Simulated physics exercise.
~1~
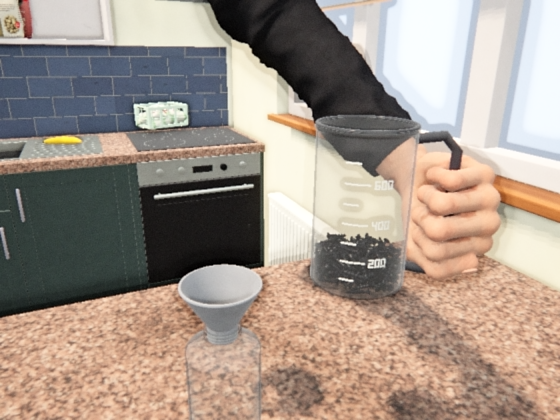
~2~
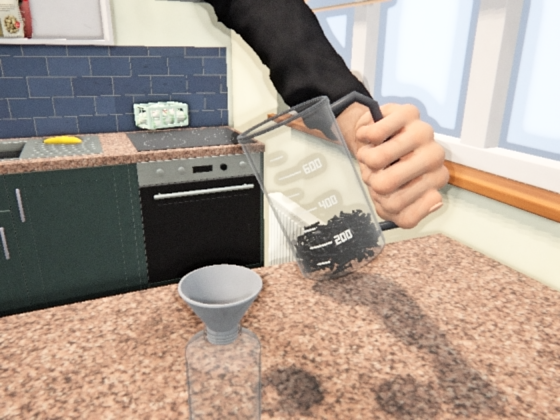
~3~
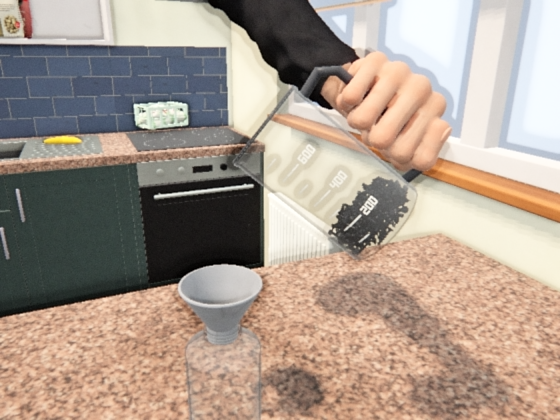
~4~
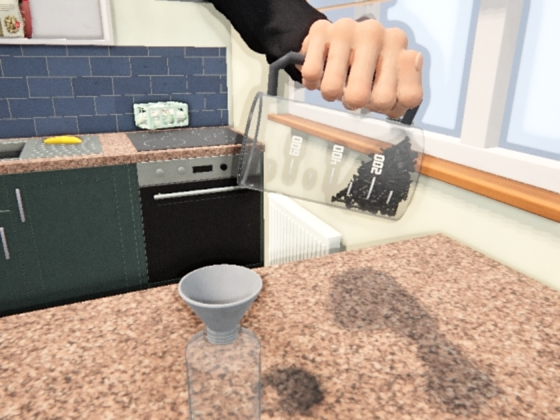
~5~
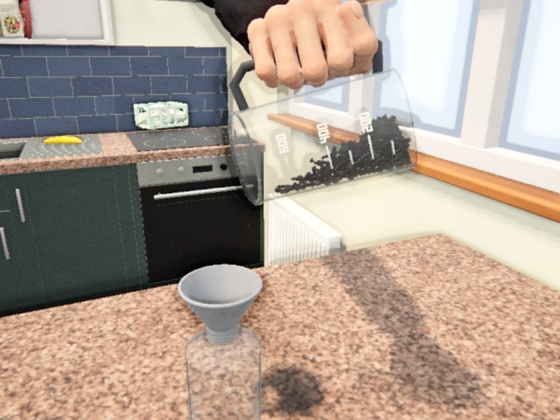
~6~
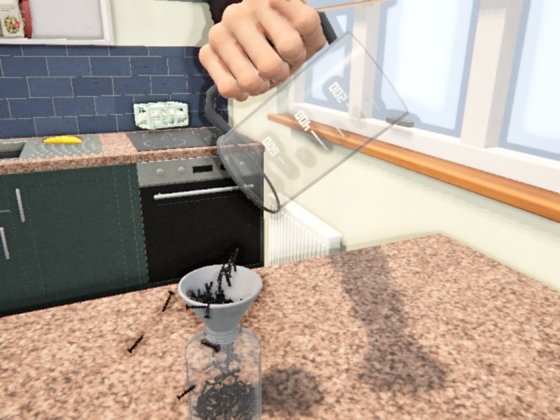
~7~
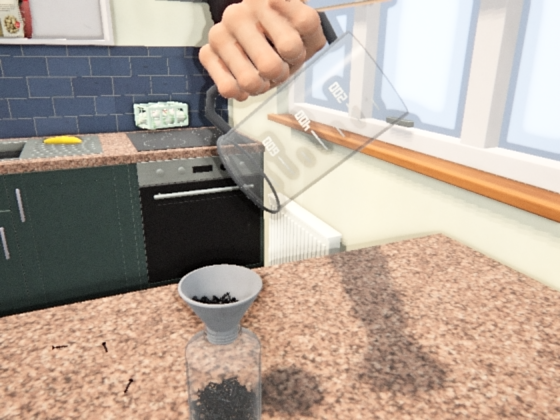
A hand lifted a clear measuring jug of small black screws off a speckled kitchen counter and tipped it leftward over a gray funnel, emptying it; most screws dropped into the jar below, some stayed in the funnel, and a few landed on the counter.
